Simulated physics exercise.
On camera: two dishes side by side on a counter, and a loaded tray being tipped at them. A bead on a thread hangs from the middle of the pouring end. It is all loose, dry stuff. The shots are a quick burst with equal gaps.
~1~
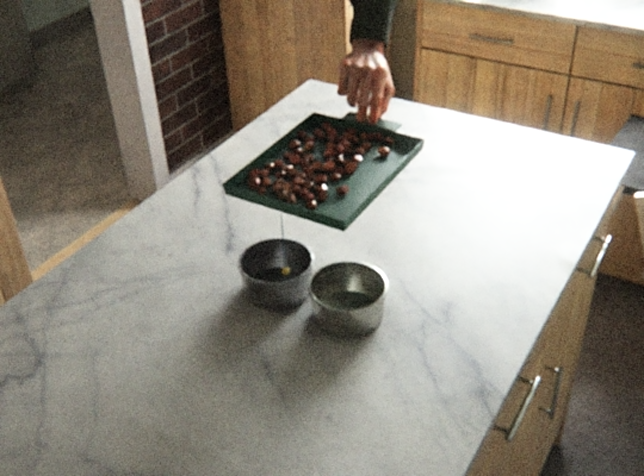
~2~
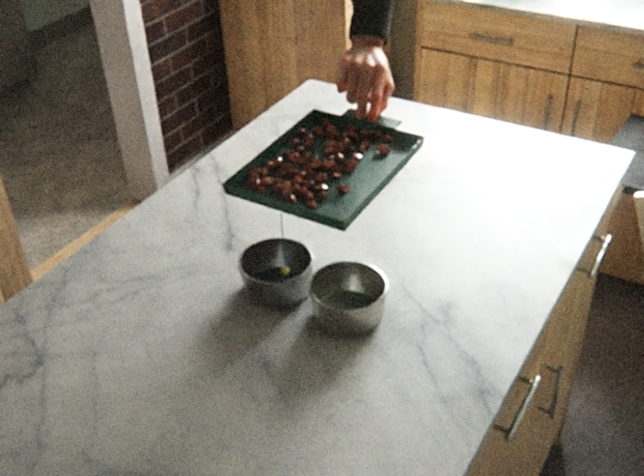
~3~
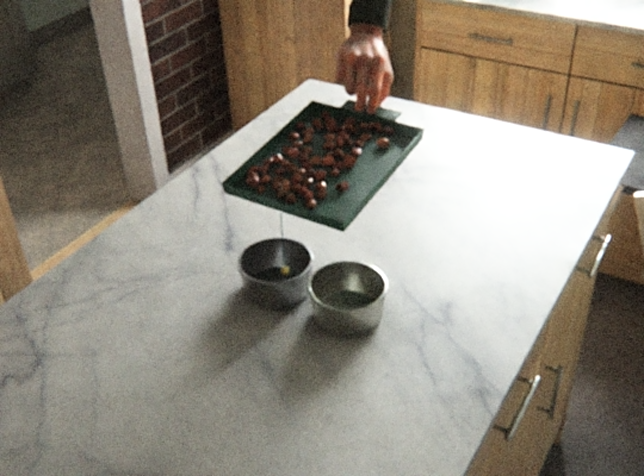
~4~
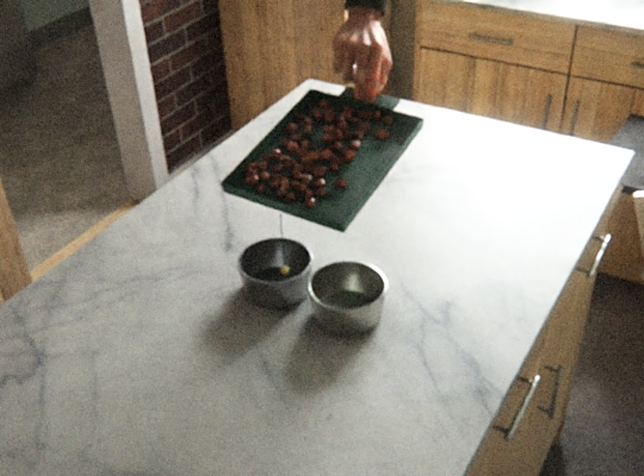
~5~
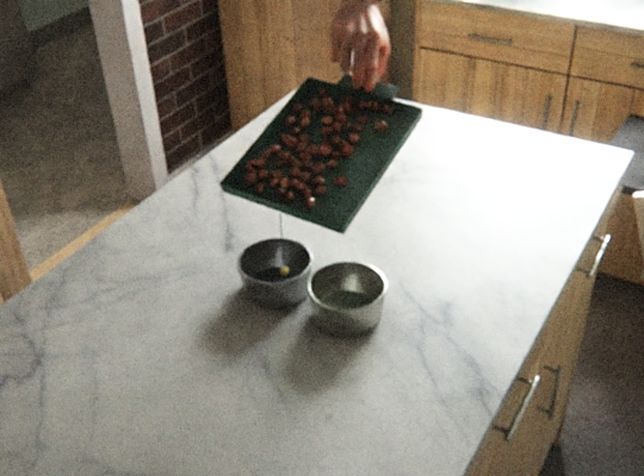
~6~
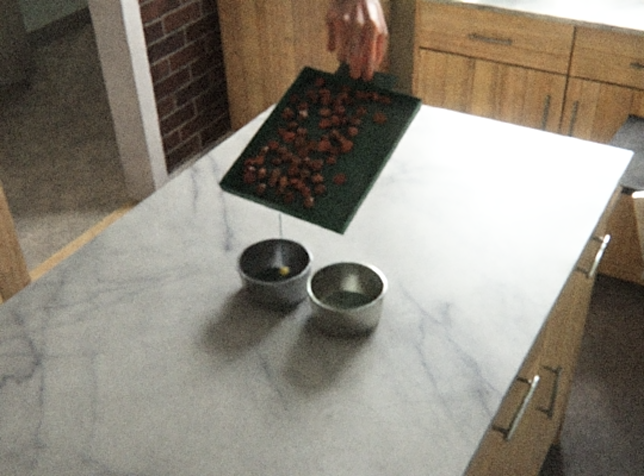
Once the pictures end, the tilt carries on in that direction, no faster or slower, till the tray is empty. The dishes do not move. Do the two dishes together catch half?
Together they catch under half.
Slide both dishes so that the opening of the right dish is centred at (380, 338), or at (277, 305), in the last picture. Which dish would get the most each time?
First the dish on the left, then right.
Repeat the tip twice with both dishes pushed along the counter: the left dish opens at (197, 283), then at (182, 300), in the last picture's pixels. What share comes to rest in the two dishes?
First some 60, then 20 per cent.
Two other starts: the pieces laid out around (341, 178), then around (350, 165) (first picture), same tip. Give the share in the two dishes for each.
Roughly 10 per cent, and 0 per cent.
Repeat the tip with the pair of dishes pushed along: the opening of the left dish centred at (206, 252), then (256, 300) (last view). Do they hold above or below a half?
In turn: Not half; over half.
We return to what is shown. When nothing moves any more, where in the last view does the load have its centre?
Roughly at (275, 353).
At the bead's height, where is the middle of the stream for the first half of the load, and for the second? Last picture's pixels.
First near (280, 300), later near (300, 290).
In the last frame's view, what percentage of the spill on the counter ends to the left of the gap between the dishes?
Close to 80 per cent.
Soon after the last picture, tray tipped steeply; nearly all on the tray; a stray few in the air.
A little later, tray tipped past a quarter turn; about half on the tray; about a third outside both; about a quarter in the air.
Later still, tray tipped past a quarter turn; a small part in the right dish; nearly all outside both.
At rest, tray tipped past a quarter turn; a small part in the right dish; none in the left dish; nearly all outside both.
